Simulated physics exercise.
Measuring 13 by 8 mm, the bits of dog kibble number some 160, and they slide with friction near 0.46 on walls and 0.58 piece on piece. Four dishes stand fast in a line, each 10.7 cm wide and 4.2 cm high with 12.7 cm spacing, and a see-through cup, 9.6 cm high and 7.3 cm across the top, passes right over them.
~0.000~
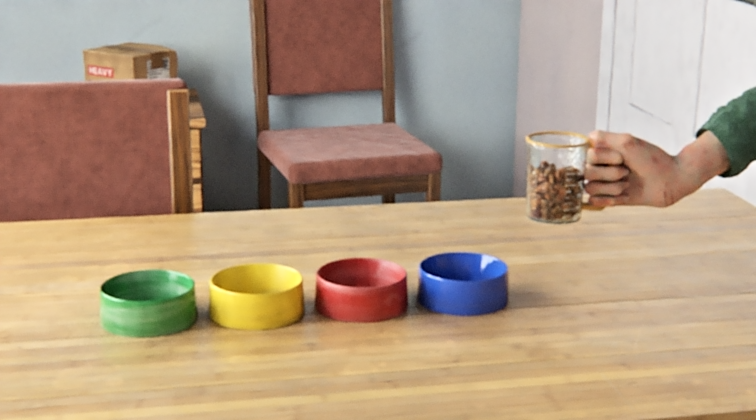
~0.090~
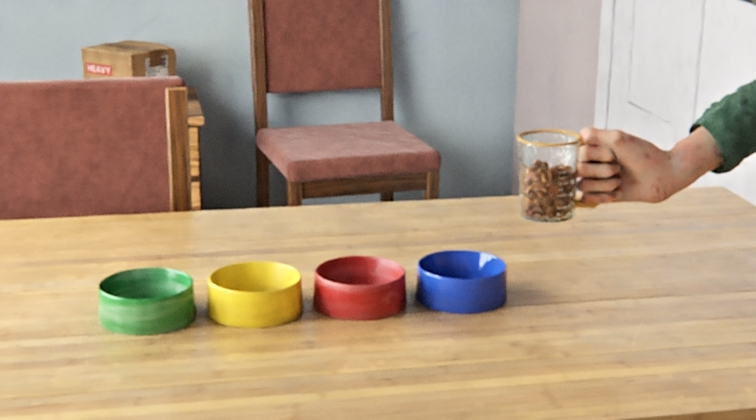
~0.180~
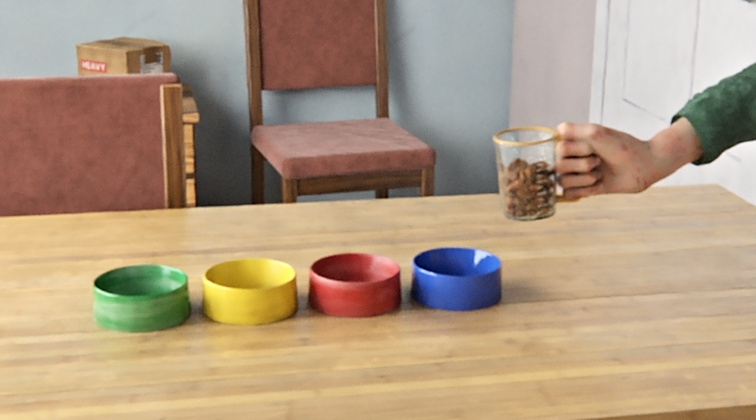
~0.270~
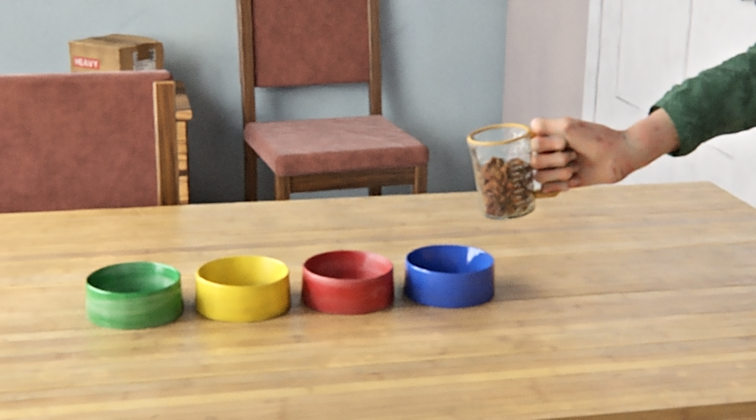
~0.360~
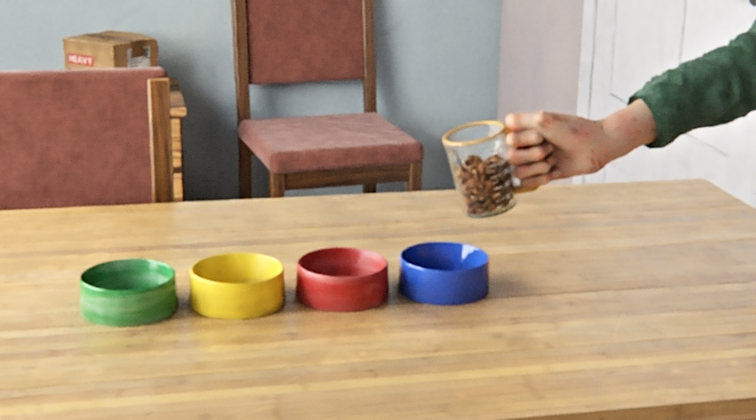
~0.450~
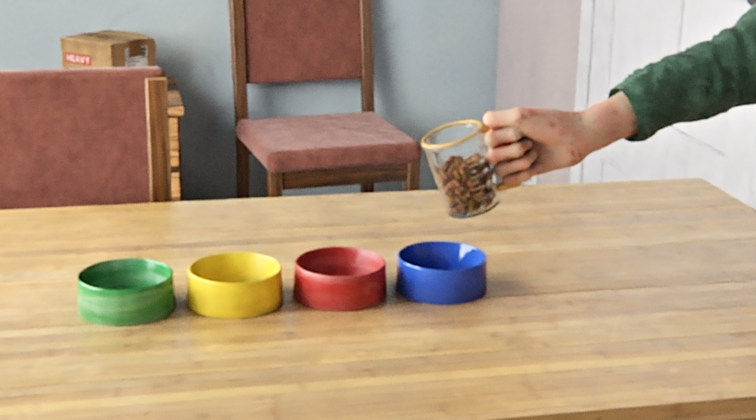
A hand in a green sleeve, reaching in from the right, moves a clear gold-rimmed glass cup of brown kibble leftward above a light wooden table, gradually tilting it to the left. Below and to the left, green, yellow, red and blue bowls sit in a row, with reddish chairs and a cardboard box behind. The camera, looking slightly down from the front, shifts a little, and the bowls stay put.
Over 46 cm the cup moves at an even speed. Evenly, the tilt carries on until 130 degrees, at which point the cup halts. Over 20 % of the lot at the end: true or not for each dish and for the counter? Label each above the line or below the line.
Red: Below the line; blue: Below the line; green: Above the line; yellow: Below the line; counter: Below the line.
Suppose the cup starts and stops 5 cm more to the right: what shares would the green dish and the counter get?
Green 100; counter 0.
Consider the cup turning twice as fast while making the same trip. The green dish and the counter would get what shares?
In that case you'd see green at 0 and the counter at 20.
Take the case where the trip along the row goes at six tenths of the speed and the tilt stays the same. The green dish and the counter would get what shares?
Then the green dish gets 20 and the counter 40.
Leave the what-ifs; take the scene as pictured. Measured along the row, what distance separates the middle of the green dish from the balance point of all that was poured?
Some 1 cm to the left.
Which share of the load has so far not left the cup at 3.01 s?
0 per cent.
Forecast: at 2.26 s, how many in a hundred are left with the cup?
Somewhere close to 90 percent.
After 1.53 s, tilt 70 degrees; cup holds 100 %.
After 2.26 s, tilt 104 degrees; cup holds 90 %, green 5 %.
Then, at 3.01 s, tilt 130 degrees; cup holds 0 %, green 100 %.
At rest (3.6 s), red 0 %, blue 0 %, green 100 %, yellow 0 %, counter 5 %.
